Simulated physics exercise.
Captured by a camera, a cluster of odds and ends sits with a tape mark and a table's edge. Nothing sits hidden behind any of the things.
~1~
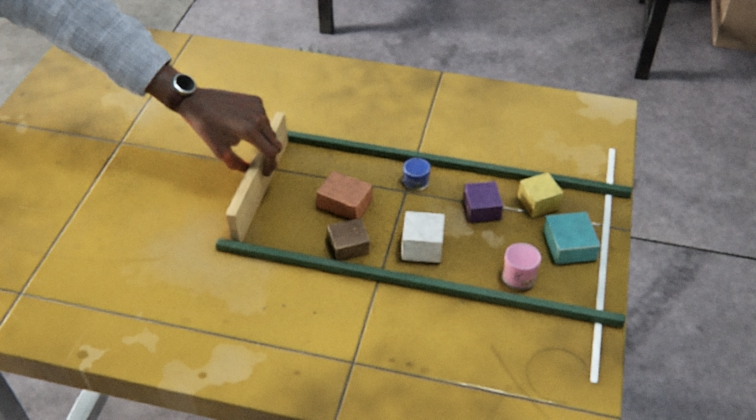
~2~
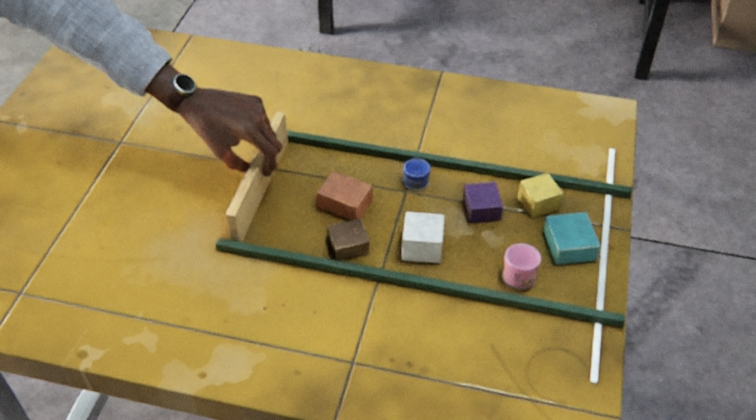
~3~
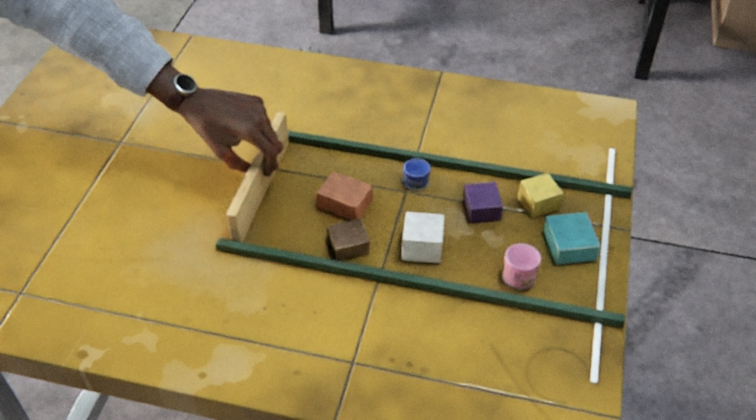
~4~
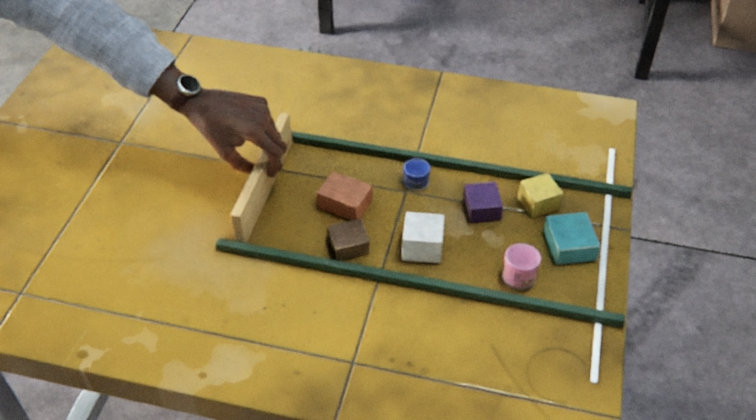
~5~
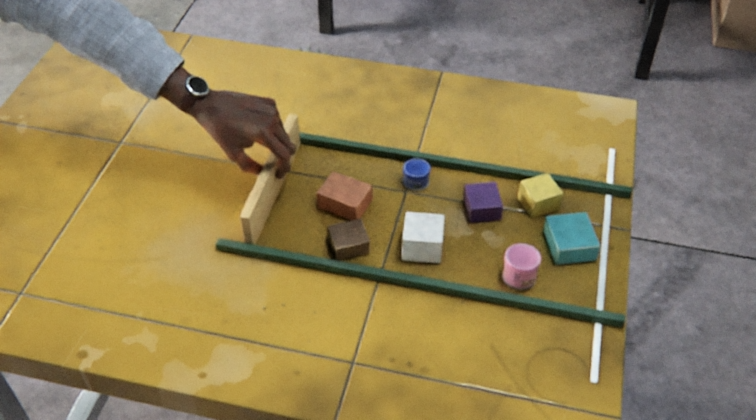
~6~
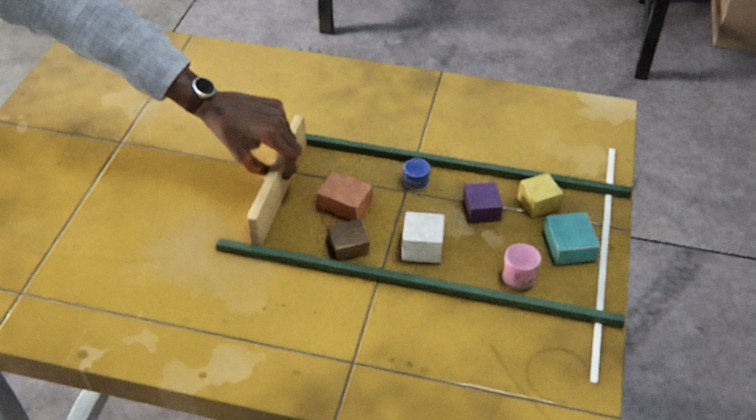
On a worn yellow tabletop, a hand holds a wooden board upright between two green rails, left of scattered colourful blocks, a blue tin and a pink pot, with white tape beyond. The board stays still at first, then the hand slides it slightly right, while the objects remain in place.
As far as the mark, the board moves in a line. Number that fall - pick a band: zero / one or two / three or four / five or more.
Band: Five or more.
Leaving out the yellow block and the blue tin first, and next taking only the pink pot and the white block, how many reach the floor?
The first removal gives 3, the second gives 3.
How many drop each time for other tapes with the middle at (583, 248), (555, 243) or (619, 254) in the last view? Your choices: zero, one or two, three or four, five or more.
Three or four; one to two; five or over.
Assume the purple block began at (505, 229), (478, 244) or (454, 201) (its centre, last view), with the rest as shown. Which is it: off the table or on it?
Gone; Gone; Gone.
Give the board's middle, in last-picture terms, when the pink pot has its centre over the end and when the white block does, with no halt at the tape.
Estimated middle: (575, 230), and (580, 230) for the other.
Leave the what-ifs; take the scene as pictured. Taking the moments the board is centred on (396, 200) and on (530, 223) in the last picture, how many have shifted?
In order, the tallies are 4 and 8.
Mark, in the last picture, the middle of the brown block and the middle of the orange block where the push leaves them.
Answer: First (620, 299), after that (630, 240).
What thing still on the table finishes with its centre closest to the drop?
The orange block finishes closest.
Soon after, none off yet; turquoise block at rest near (571, 238); yellow block at rest near (540, 195); pink pot at rest near (521, 267).
At rest, the number that fall off is five or more; fallen, white block, purple block, pink pot, yellow block and turquoise block.
